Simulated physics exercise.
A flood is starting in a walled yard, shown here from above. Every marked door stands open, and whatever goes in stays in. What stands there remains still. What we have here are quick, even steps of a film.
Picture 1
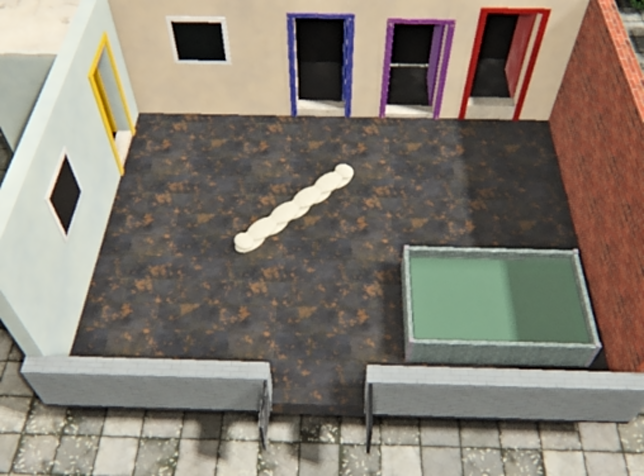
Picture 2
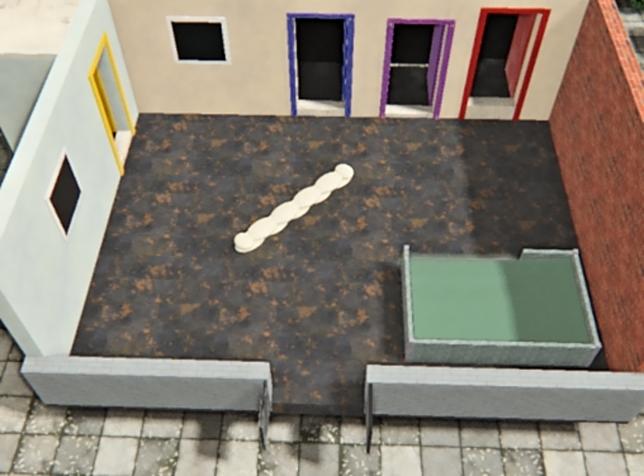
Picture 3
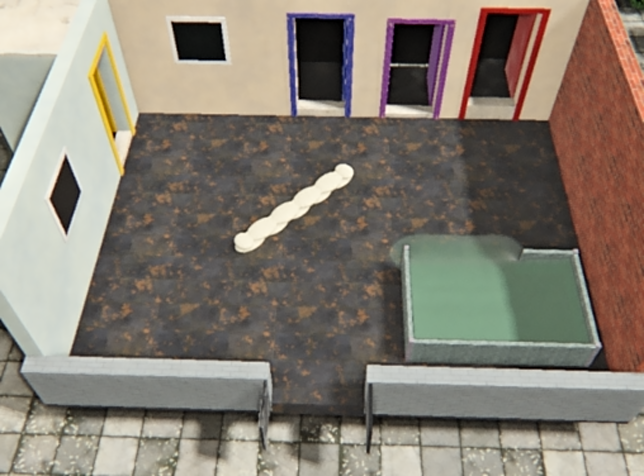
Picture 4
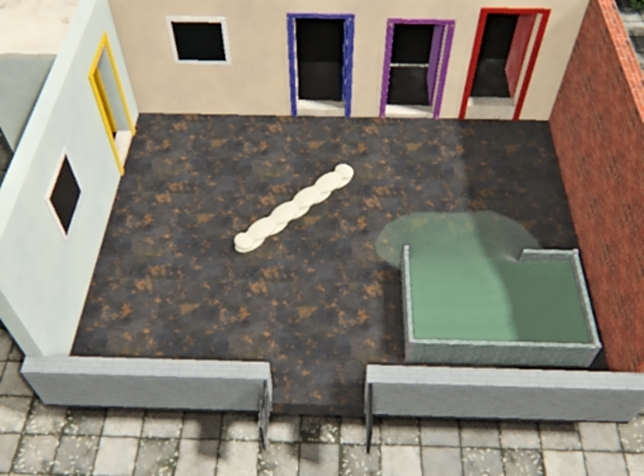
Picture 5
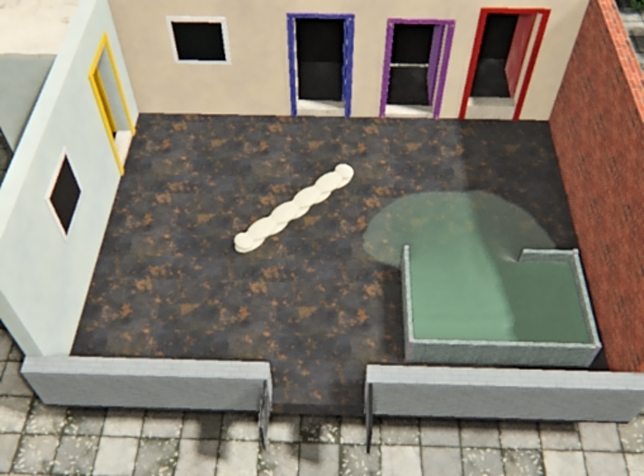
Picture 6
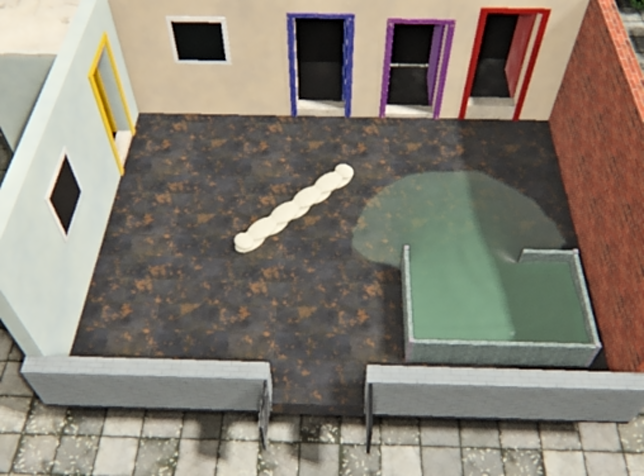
A walled yard with coloured doorways held a tank of green water, whole and still, until a gap opened in its far side and water poured out, spreading steadily across the dark floor.
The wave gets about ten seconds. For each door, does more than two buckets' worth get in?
Result: The red door holds up fine I think; the purple door gets overrun I think; the yellow door holds up fine I think; the blue door holds up fine I think.
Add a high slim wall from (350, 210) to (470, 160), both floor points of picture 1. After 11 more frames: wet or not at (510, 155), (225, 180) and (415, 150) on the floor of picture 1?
Results in order: Swamped / bone-dry / bone-dry.
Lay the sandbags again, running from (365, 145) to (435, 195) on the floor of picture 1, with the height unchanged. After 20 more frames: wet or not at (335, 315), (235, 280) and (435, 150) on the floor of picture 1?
The three points, in order, are untouched, untouched and soaked.
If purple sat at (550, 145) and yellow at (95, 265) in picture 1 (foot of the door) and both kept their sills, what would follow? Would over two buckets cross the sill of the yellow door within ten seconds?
Looking at it, yellow fails to reach the limit here.
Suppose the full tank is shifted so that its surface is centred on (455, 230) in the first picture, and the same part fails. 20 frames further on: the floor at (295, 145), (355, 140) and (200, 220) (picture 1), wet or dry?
Soaked, soaked, parched.
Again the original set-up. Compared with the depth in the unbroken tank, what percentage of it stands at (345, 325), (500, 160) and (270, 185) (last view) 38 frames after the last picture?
About 2, 14 and 2 percent, in that order.
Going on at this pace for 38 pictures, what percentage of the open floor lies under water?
About 65 in a hundred.
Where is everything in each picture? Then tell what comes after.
The first frame shows the open tank at (496, 297) is whole and still.
In the second frame, the front is at a hidden place, out from the gap on the open tank's far side.
In the third frame, water pours out on the open tank's far side and has run to (396, 250).
In the fourth frame, water pours out on the open tank's far side and has run to (391, 227).
In the fifth frame, water pours out on the open tank's far side and has run to (488, 197).
In the sixth frame, water pours out on the open tank's far side and has run to (481, 176).
A moment on, water covers 25 % of the floor; the red door wet at the sill, nothing in, the purple door wet at the sill, nothing in, the yellow door not reached, the blue door not reached.
Next, water covers 30 % of the floor; the red door wet at the sill, nothing in, the purple door over two buckets in, the yellow door not reached, the blue door wet at the sill, nothing in.
Then, water covers 40 % of the floor; the red door wet at the sill, nothing in, the purple door far over two buckets in, the yellow door not reached, the blue door wet at the sill, nothing in.
Later, water covers 65 % of the floor; the red door wet at the sill, nothing in, the purple door far over two buckets in, the yellow door wet at the sill, nothing in, the blue door under two buckets in.
In the end, water covers 90 % of the floor; the red door wet at the sill, nothing in, the purple door far over two buckets in, the yellow door wet at the sill, nothing in, the blue door under two buckets in.
